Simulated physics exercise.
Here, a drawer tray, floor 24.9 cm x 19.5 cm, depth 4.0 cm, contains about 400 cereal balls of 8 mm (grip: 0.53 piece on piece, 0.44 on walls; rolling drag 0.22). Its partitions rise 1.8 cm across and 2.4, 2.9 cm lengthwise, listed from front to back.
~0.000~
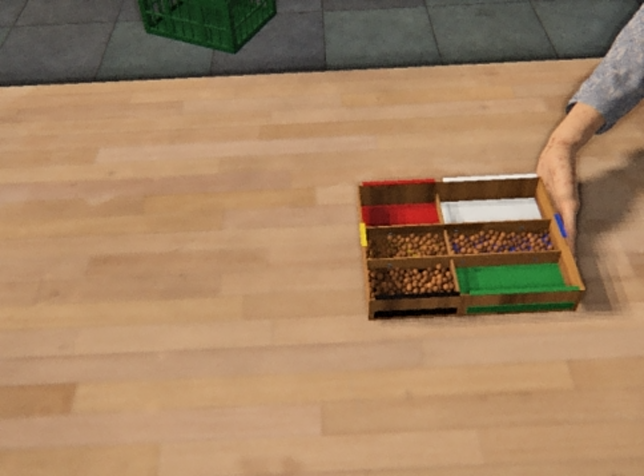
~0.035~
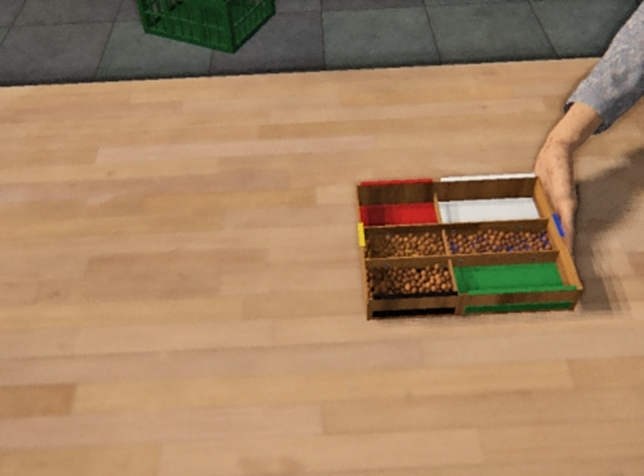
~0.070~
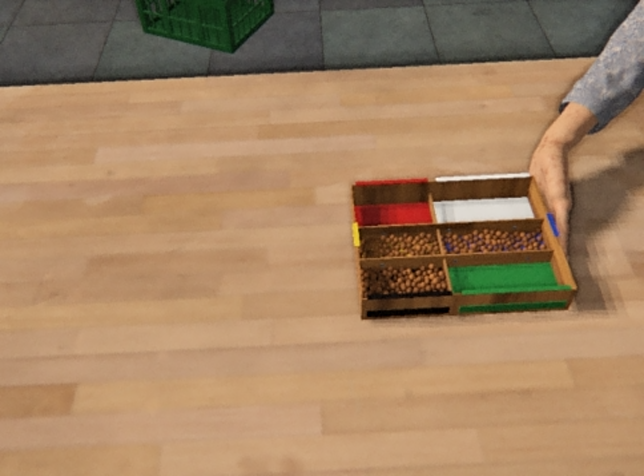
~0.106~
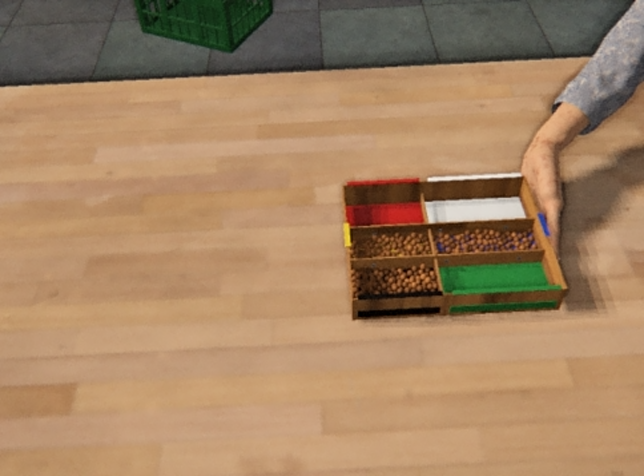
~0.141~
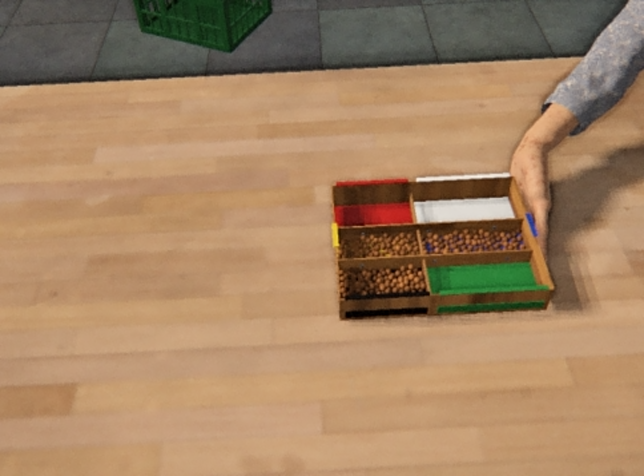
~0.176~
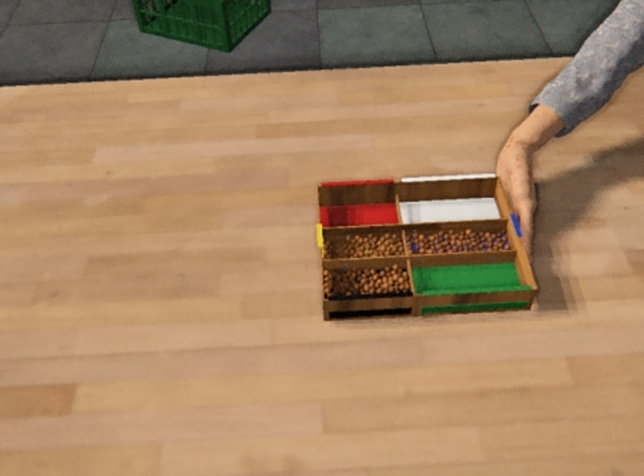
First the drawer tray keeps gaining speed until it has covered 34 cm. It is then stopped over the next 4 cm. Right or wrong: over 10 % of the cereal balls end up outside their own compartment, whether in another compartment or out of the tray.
Wrong.
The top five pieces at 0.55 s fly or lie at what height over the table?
About 4 cm above the table.
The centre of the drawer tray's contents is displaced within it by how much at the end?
Shift: Roughly 2.0 cm.
After 0.32 s, tilt 0 degrees; yellow 35 %, blue 30 %, black 35 %; 0 % away from where they began.
After 0.44 s, tilt 0 degrees; yellow 35 %, blue 30 %, black 35 %; 0 % away from where they began.
Then, at 0.55 s, tilt 0 degrees; yellow 35 %, blue 30 %, black 35 %; 0 % away from where they began.
After 0.65 s, tilt 0 degrees; yellow 35 %, blue 30 %, black 35 %; 0 % away from where they began.
At rest (1.2 s), yellow 35 %, blue 30 %, black 35 %; 0 % away from where they began.
